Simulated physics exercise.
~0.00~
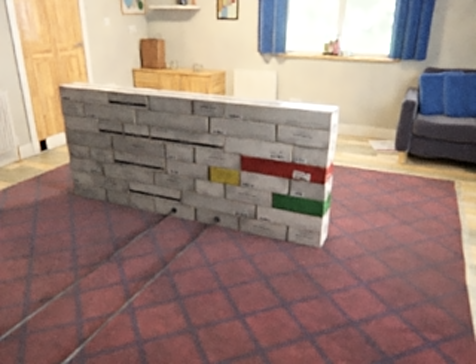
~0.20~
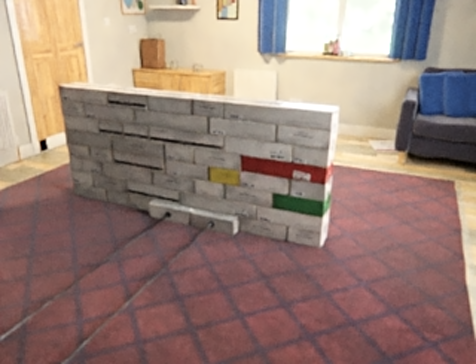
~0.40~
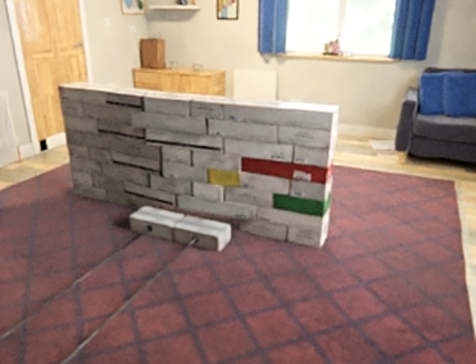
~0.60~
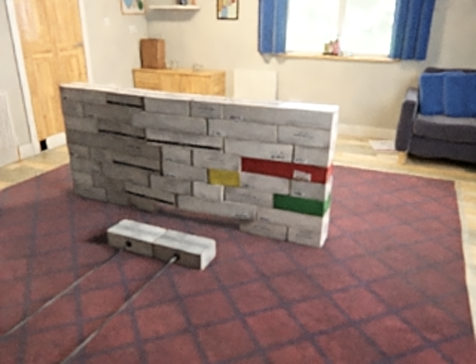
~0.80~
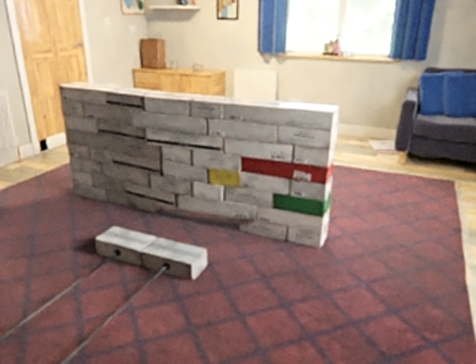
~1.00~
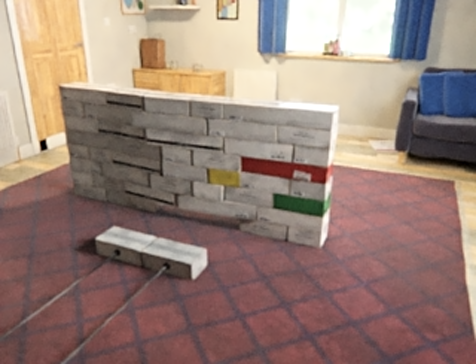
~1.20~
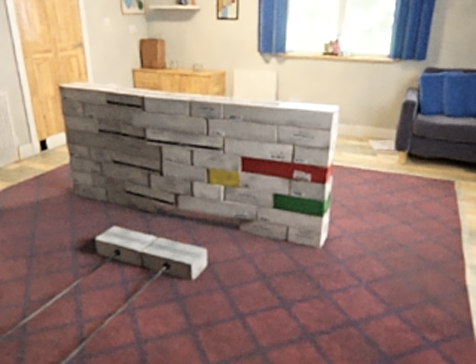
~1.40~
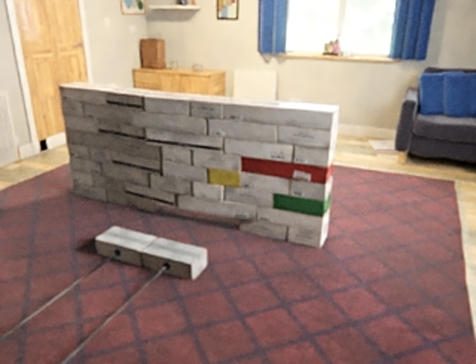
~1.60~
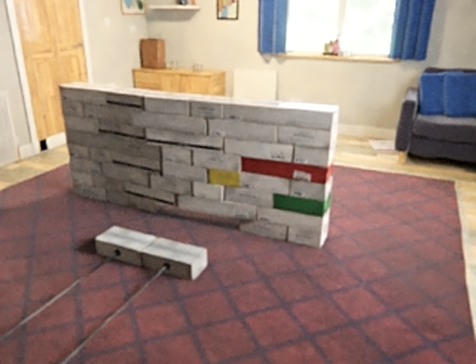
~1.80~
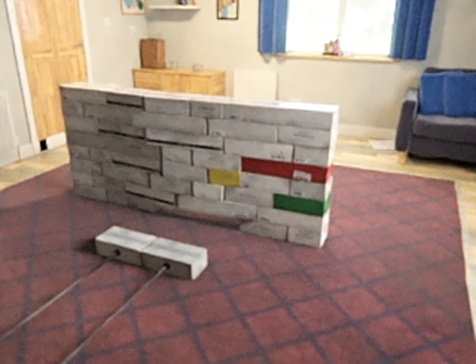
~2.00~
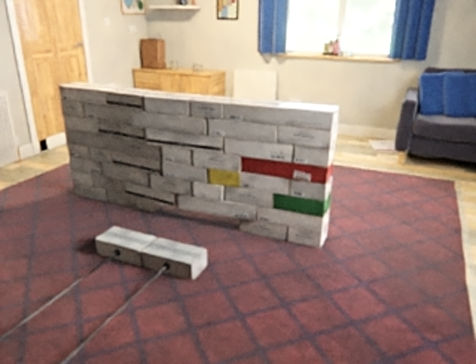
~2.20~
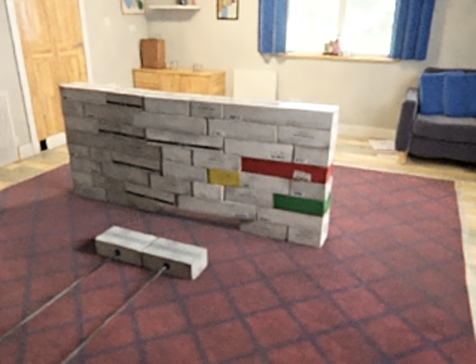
Two thin rods drew a pair of pale boxes out from the bottom of a low, free-standing wall of boxes and pulled them across the patterned rug toward the lower left, then stopped, leaving the wall standing with its red, yellow and green boxes still in it.
